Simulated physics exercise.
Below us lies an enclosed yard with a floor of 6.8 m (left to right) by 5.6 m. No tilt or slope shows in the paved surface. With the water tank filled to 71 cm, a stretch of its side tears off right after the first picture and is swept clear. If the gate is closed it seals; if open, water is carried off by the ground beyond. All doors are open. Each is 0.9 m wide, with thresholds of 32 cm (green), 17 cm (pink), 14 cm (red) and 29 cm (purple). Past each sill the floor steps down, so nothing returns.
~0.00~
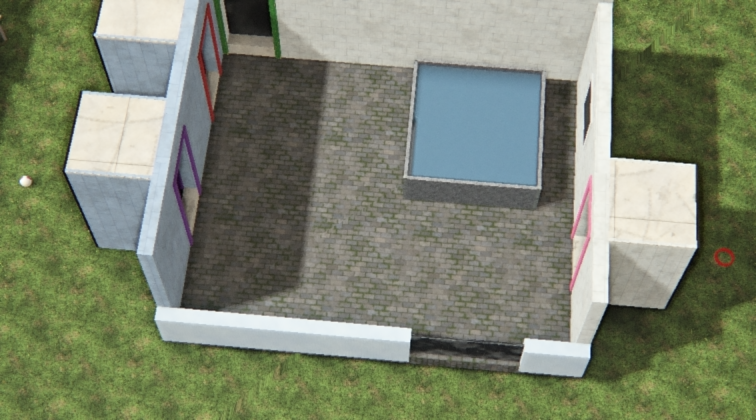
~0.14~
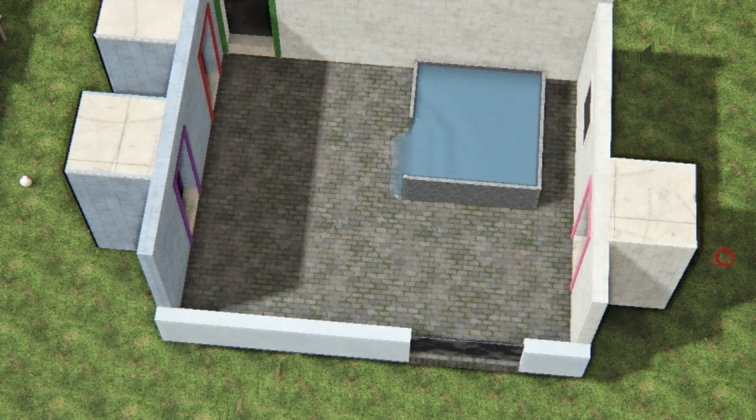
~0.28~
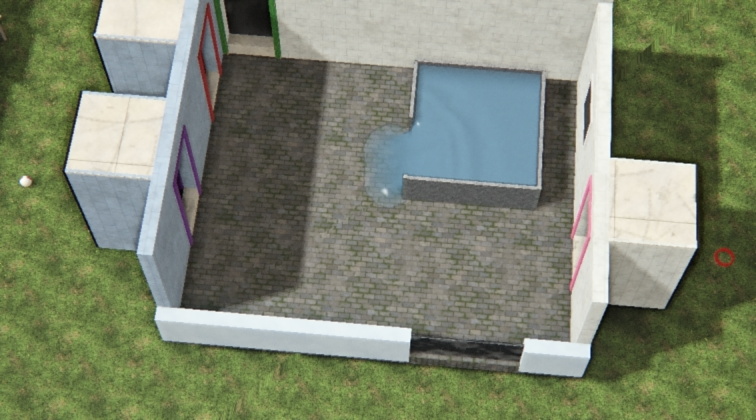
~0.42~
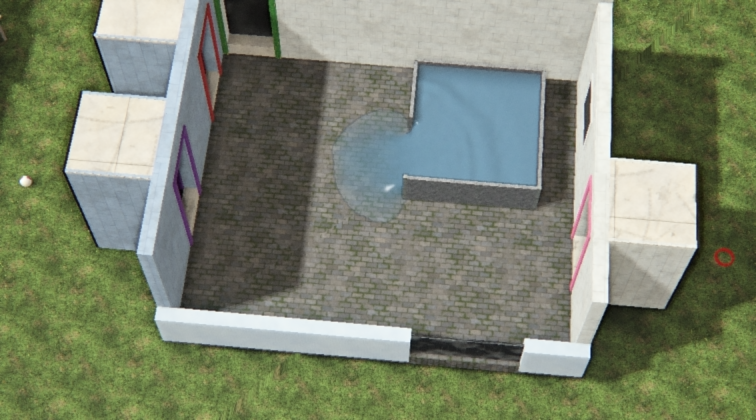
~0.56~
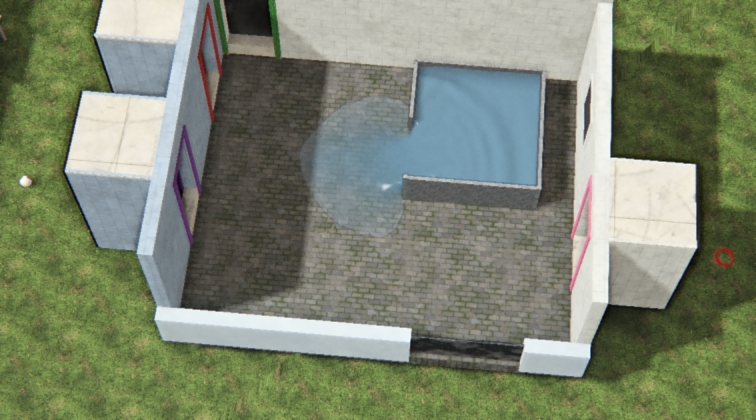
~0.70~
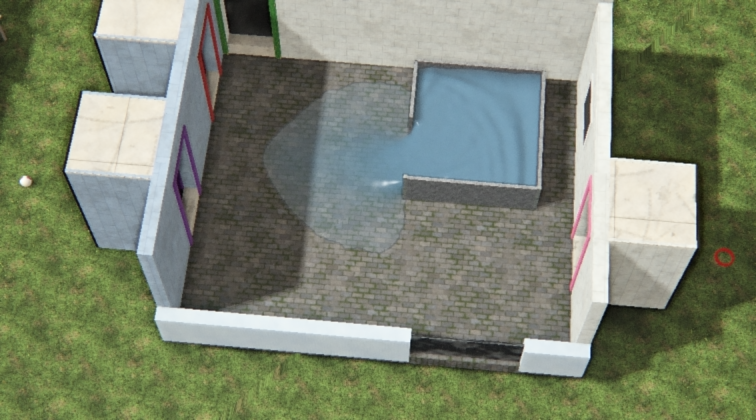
Walled yard with a raised water tank, its left side opening and water pouring out, fanning leftward across the paved floor.
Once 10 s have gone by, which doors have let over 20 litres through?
Taking each door: The green door has not let over 20 litres through; the pink door has not let over 20 litres through; the red door has let over 20 litres through; the purple door has not let over 20 litres through.
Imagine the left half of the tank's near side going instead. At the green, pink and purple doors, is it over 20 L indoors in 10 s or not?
Result: Green limit not passed, pink limit not passed, purple limit not passed.
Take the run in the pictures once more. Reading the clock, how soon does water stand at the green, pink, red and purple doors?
So green at 1.6 s, pink at 6.0 s, red at 1.3 s, and purple at 1.3 s.
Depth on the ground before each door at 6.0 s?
Depths in centimetres - green: 17, pink: 0, red: 17, purple: 16.
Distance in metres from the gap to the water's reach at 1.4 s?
Distance: Approx. 4.0 m.
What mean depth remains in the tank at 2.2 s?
Average depth: About 42 cm.
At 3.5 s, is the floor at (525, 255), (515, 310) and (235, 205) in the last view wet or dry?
Point 1: Unreached; point 2: Unreached; point 3: Reached.
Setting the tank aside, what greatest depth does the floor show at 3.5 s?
Peak depth: Approx. 32 cm.
After 1.4 s water covers 40 % of the floor and is deepest (42 cm) near (401, 176); green door not reached, pink door not reached, red door 12 cm at the sill, 0 L in, purple door 13 cm at the sill, 0 L in.
After 2.2 s water covers 55 % of the floor and is deepest (36 cm) near (223, 61); green door 16 cm at the sill, 0 L in, pink door not reached, red door 25 cm at the sill, 13 L in, purple door 28 cm at the sill, 0 L in.
After 3.5 s water covers 55 % of the floor and is deepest (32 cm) near (180, 314); green door 22 cm at the sill, 0 L in, pink door not reached, red door 24 cm at the sill, 69 L in, purple door 21 cm at the sill, 0 L in.
After 6.0 s water covers 90 % of the floor and is deepest (21 cm) near (178, 323); green door 17 cm at the sill, 0 L in, pink door not reached, red door 17 cm at the sill, 100 L in, purple door 16 cm at the sill, 0 L in.
After 10.0 s water covers 100 % of the floor and is deepest (20 cm) near (571, 81); green door 10 cm at the sill, 0 L in, pink door 12 cm at the sill, 0 L in, red door 10 cm at the sill, 108 L in, purple door 13 cm at the sill, 0 L in.
